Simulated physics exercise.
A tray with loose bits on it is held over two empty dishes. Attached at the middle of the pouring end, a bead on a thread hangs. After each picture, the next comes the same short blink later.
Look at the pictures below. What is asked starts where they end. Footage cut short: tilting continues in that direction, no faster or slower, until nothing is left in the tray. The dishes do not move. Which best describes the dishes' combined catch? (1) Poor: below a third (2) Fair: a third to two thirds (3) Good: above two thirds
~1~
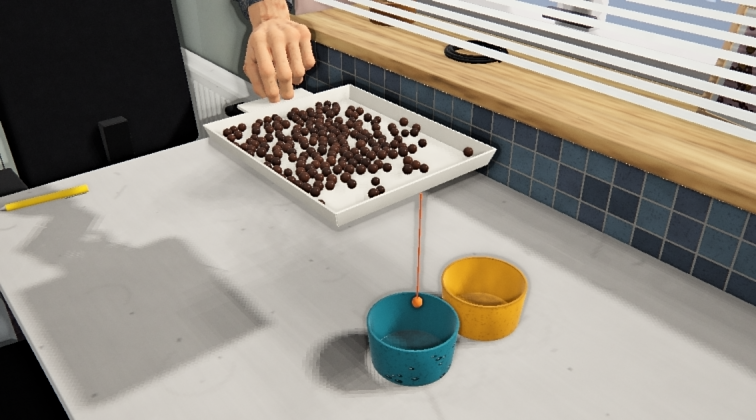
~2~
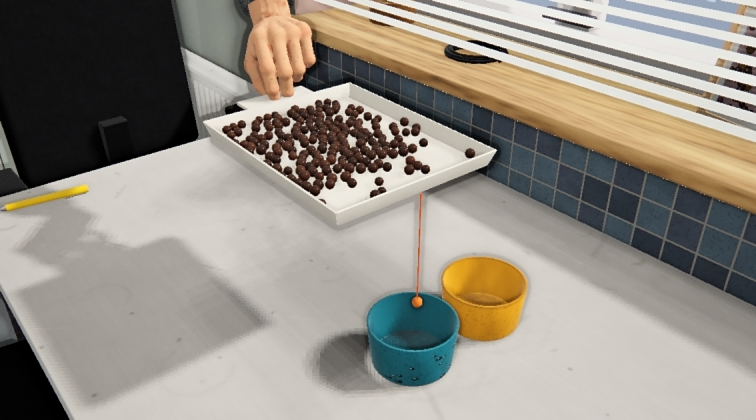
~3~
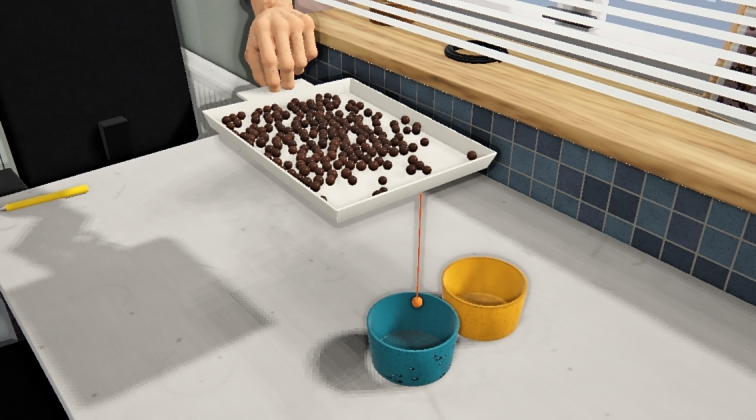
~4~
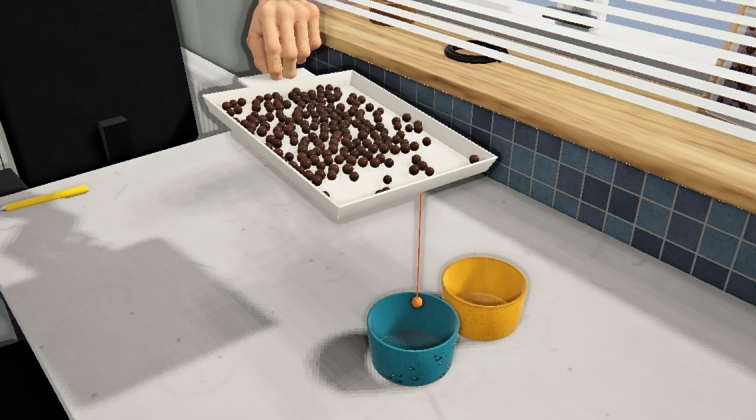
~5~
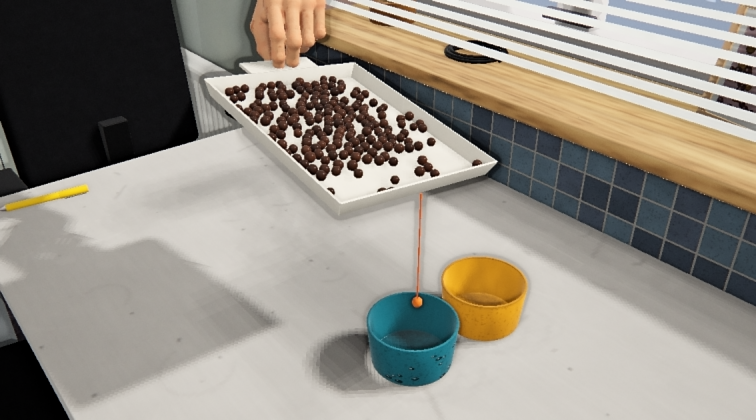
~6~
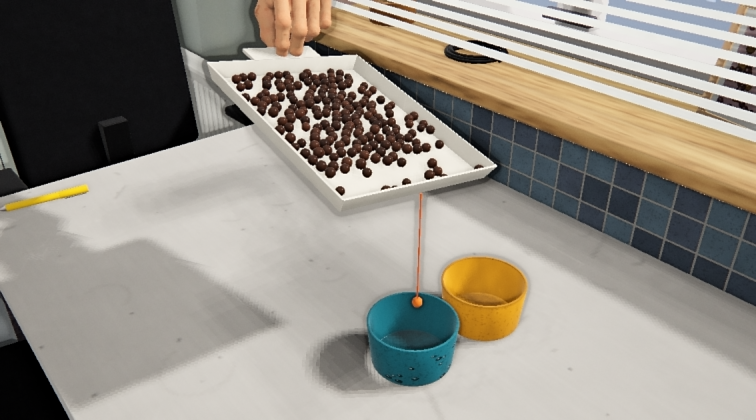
3, good: Above two thirds.
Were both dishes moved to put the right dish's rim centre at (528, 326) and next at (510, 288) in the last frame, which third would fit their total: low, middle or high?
Below one third; over two thirds.
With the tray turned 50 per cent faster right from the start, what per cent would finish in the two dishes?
Something like 60 percent, give or take.
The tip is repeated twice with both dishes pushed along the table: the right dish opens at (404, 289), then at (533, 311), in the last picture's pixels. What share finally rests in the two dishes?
Close to 0 in a hundred, then close to 20 in a hundred.
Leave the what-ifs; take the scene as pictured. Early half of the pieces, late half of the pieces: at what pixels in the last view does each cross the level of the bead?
Starting near (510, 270), moving on to near (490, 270).
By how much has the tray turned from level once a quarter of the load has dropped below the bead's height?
At about 60°.
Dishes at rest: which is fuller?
That turns out to be the right.
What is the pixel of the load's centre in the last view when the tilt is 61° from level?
Somewhere about pixel (476, 200).
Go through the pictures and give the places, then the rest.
The first picture shows corners of the pouring end (337, 209) and (488, 149), level; middle of the load (323, 141), chocolate balls; left dish (443, 360); right dish (514, 316); bead on its thread (417, 302).
The second picture shows corners of the pouring end (338, 208) and (488, 150), level; middle of the load (323, 139).
The third picture shows corners of the pouring end (339, 206) and (489, 152), tipped barely, lowest at the right corner; middle of the load (323, 134).
The fourth picture shows corners of the pouring end (340, 202) and (489, 156), tipped a little, lowest at the right corner; middle of the load (324, 127), about a tenth on the move.
The fifth picture shows corners of the pouring end (342, 198) and (490, 160), tipped a little, lowest at the right corner; middle of the load (328, 120), about a tenth on the move.
The sixth picture shows corners of the pouring end (345, 195) and (489, 163), tipped clearly, lowest at the right corner; middle of the load (336, 115), every one on the move; left dish (443, 360); right dish (514, 316).
Just after the last frame, tray tipped steeply; roughly half on the tray; just a few in the left dish; roughly a quarter in the right dish; about a tenth outside both; roughly a quarter in the air.
A moment on, tray tipped right over; just a few in the left dish; the larger part in the right dish; roughly a quarter outside both; just a few in the air.
Further on, tray tipped past a quarter turn; just a few in the left dish; the larger part in the right dish; roughly a quarter outside both.
When it is over, tray tipped past a quarter turn; just a few in the left dish; the larger part in the right dish; roughly a quarter outside both.
